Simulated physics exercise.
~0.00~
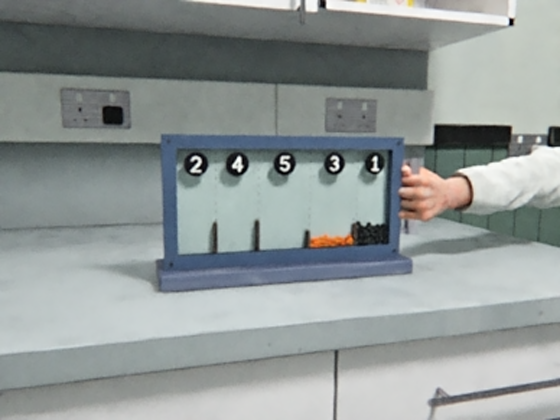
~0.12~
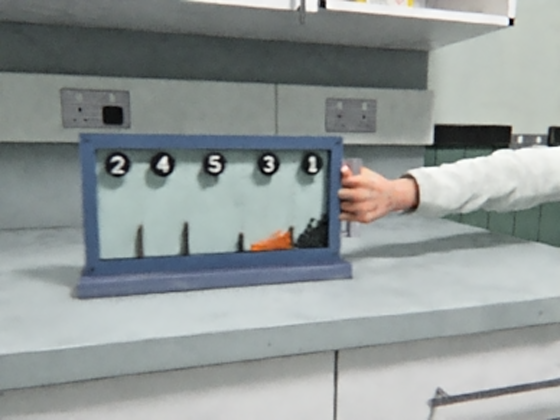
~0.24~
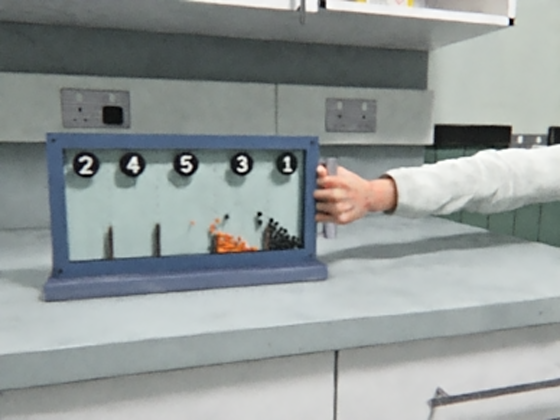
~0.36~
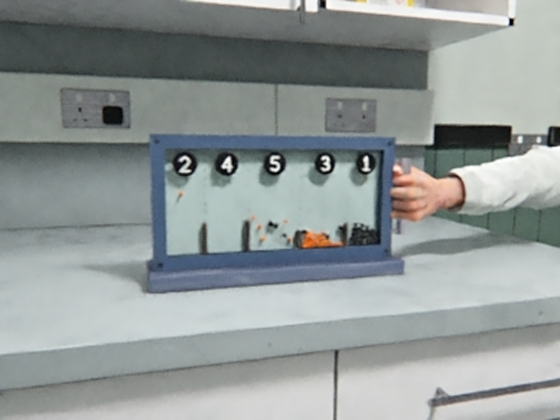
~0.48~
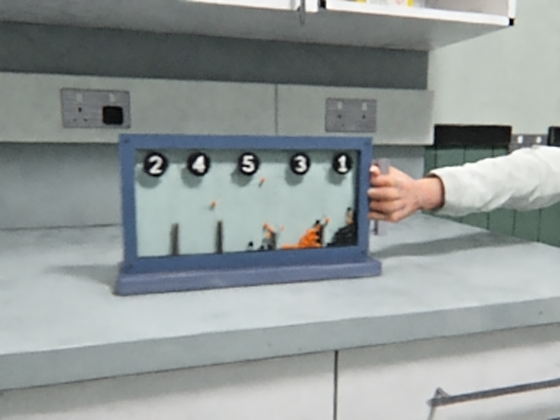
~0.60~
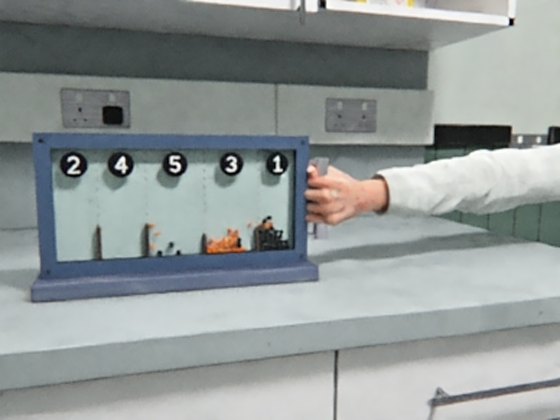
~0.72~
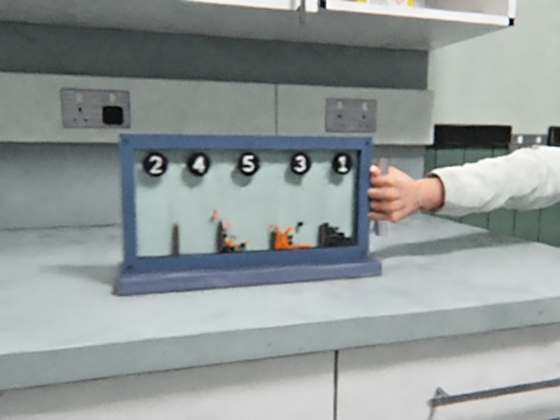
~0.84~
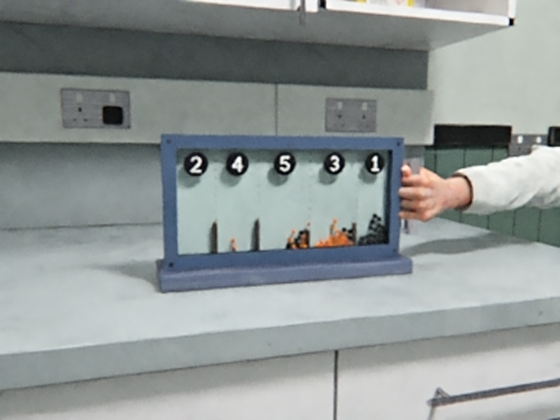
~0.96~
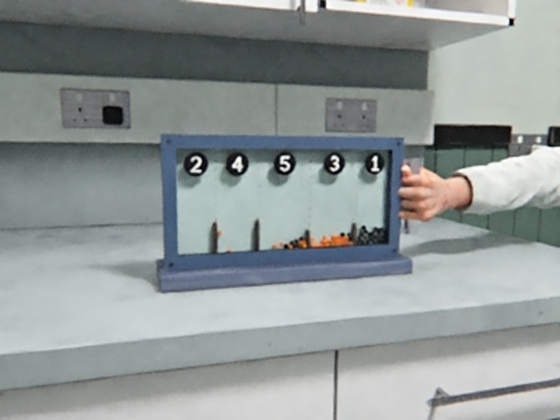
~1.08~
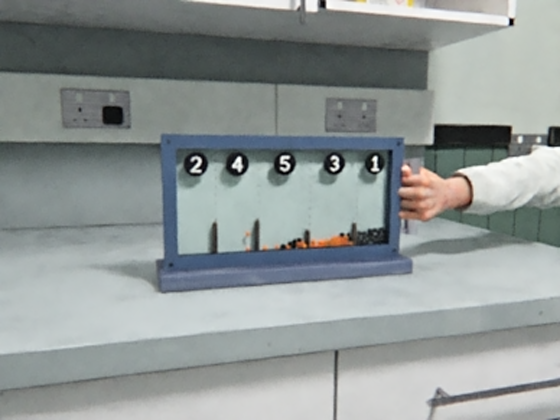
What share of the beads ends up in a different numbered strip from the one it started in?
A middling share changes strip. Most of the beads still lie in the two strips on the right, while some have settled farther left, mainly in the middle strip.
